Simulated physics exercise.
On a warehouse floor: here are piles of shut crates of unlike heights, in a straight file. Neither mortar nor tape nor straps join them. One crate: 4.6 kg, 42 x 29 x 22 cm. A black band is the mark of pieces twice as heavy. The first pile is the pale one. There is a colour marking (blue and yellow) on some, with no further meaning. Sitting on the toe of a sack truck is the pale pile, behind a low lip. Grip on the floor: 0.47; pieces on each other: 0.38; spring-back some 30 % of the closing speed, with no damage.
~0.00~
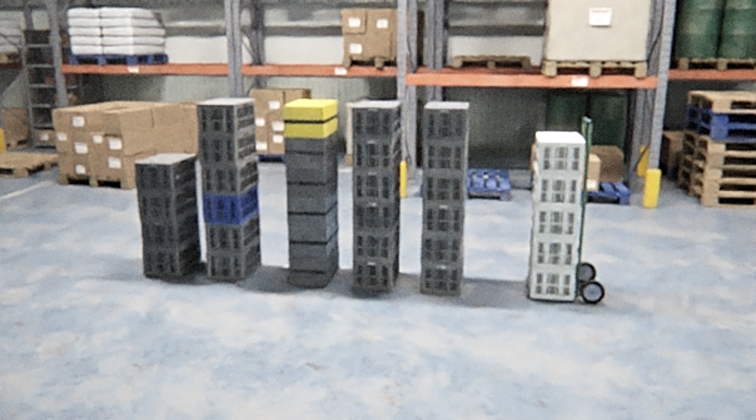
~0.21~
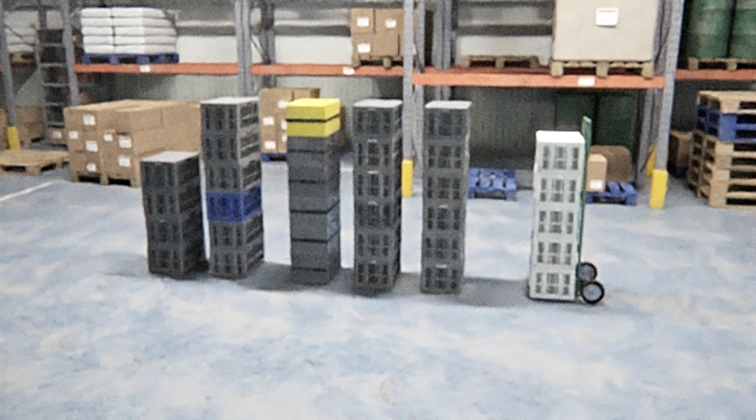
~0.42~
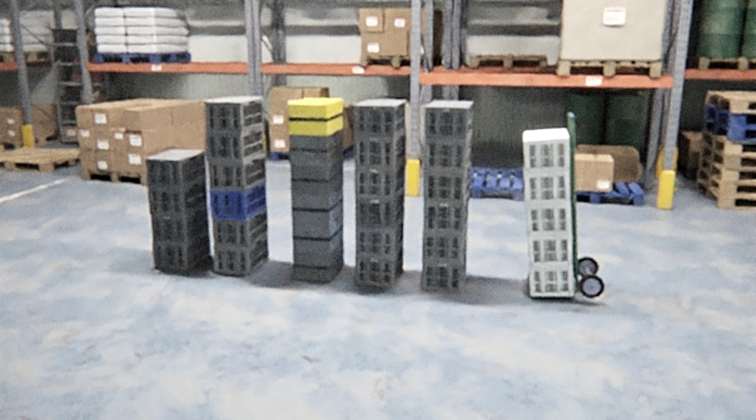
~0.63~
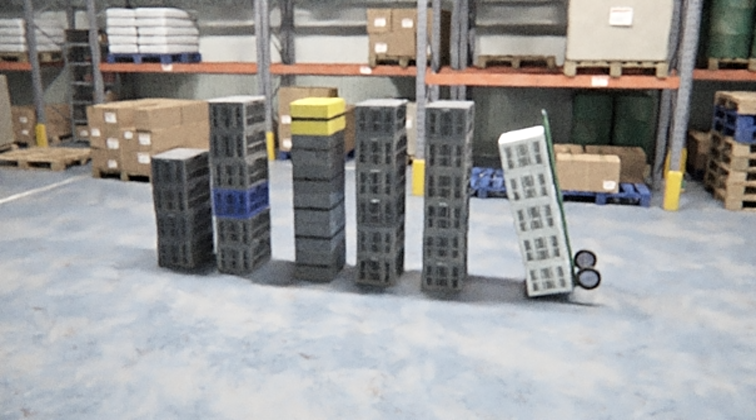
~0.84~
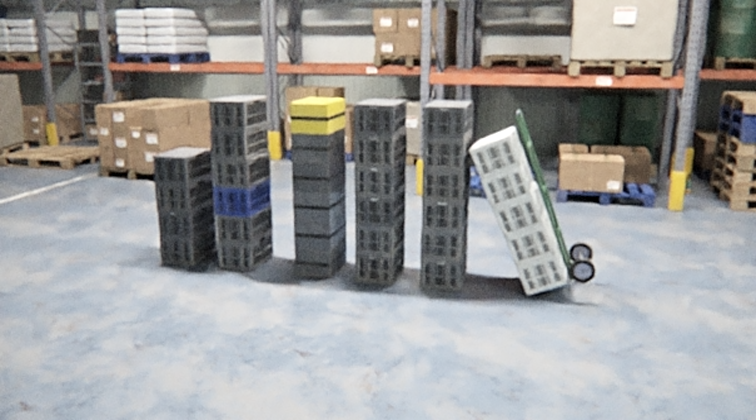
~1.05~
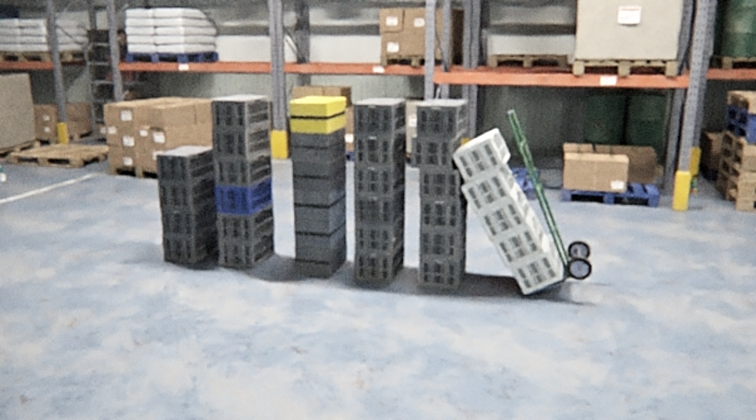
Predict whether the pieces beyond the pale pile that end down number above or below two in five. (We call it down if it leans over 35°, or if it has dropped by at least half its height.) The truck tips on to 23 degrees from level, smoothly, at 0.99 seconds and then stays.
My guess is a share smaller than two fifths will go down.
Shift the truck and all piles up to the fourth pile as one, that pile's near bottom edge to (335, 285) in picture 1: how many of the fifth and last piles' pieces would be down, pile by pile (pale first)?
In that case fifth pile 0 and last pile 0.
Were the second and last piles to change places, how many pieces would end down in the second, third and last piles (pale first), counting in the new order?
Then second 0, third 0, last 0.
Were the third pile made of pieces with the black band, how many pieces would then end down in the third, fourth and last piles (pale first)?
Third 0, fourth 0, last 0.
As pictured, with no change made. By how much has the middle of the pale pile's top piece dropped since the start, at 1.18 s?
Roughly 10 cm lower.
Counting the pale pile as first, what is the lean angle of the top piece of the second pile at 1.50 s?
Lean: Near 10 degrees.
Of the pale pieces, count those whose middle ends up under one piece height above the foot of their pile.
1 pieces, pale ones.
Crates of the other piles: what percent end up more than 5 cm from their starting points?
Share: 15 in a hundred.
After 1.18 s, 0 of the pale pile down; none of the 28 other crates down, 3 disturbed.
After 1.50 s, 0 of the pale pile down; none of the 28 other crates down, 6 disturbed.
In the end (2.0 s), 0 of the pale pile down; none of the 28 other crates down, 6 disturbed; blue crate unmoved; yellow crate unmoved. That is 0 per cent. From the last view, middles, blue crate near (245, 194), yellow crate near (319, 114).
